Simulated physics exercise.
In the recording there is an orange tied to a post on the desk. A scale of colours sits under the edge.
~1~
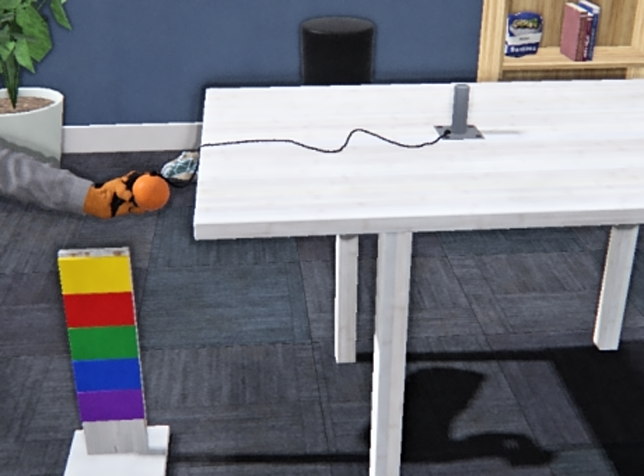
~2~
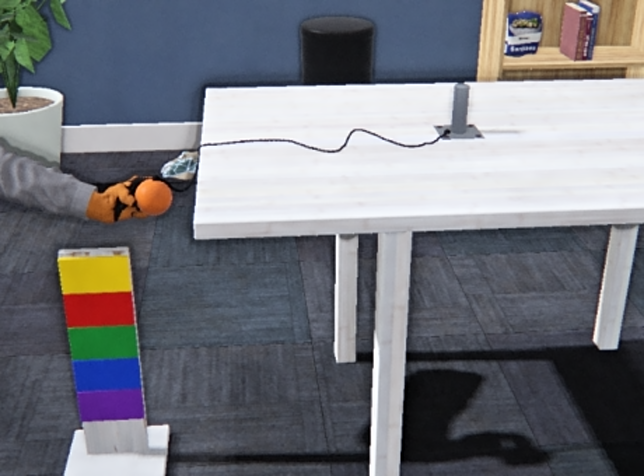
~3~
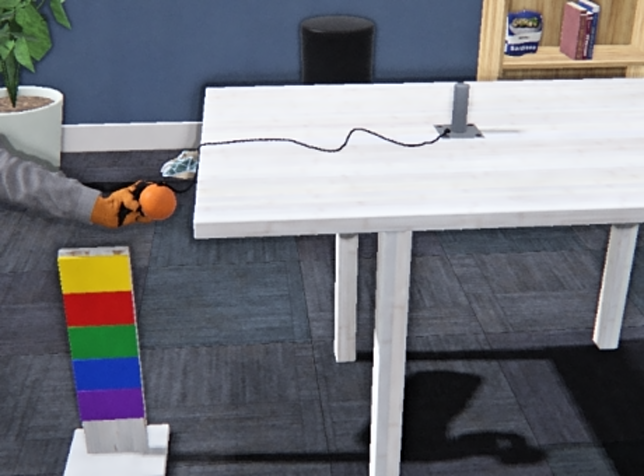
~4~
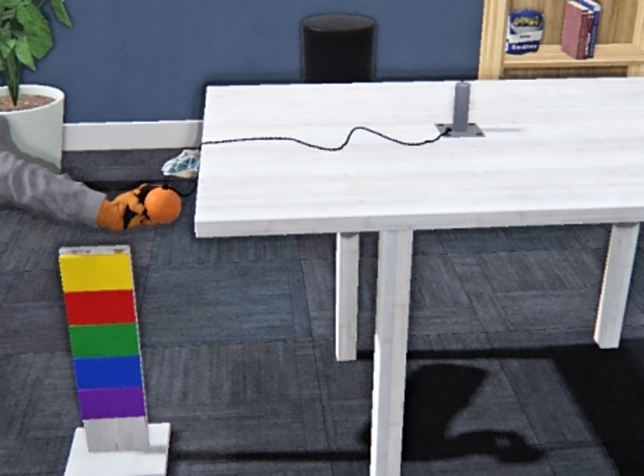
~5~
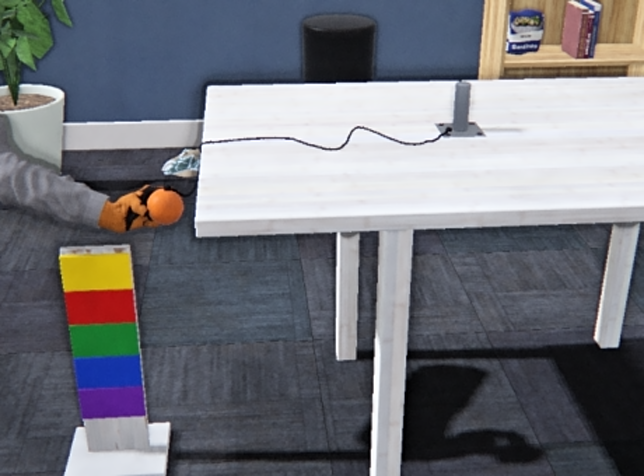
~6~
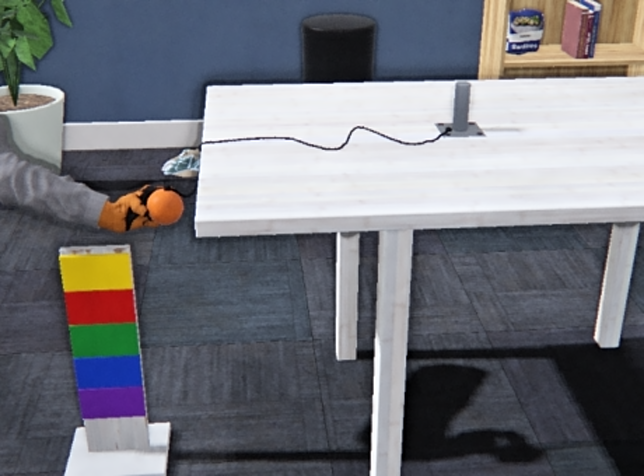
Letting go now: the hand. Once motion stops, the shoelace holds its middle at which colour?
At green.
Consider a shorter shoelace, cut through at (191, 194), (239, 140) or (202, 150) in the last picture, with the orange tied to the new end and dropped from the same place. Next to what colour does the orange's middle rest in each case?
In turn it lines up with red, no band and yellow.
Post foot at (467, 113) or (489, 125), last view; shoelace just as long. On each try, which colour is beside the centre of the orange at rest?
Result 1: Red. Result 2: Red.
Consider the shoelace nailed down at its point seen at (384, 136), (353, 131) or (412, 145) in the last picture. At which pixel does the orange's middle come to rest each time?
Approximately (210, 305), (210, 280) and (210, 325), respectively.
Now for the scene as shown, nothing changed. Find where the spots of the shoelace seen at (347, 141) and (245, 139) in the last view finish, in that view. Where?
Near (272, 142) and (205, 209).
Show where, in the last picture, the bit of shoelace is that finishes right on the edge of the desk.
Pixel (302, 142) or thereabouts.
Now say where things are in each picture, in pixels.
Orange (151, 192); yellow (95, 276); red (99, 311); green (104, 344); blue (107, 376); purple (111, 407), in the first picture.
Orange (154, 197); shoelace through (431, 144) (375, 135) (342, 147) (281, 141) (207, 146), in the second picture.
Orange (158, 202), in the third picture.
Orange (163, 205); shoelace through (433, 142) (376, 133) (343, 146) (282, 139) (208, 144), in the fourth picture.
Orange (166, 207), in the fifth picture.
Orange (165, 207); shoelace through (433, 141) (376, 132) (343, 145) (282, 138) (208, 143), in the sixth picture.
Soon after, orange near (225, 319); level with green.
Then, orange near (206, 331); level with green.
At rest, orange near (211, 331); level with green. Its middle rests at the green band.
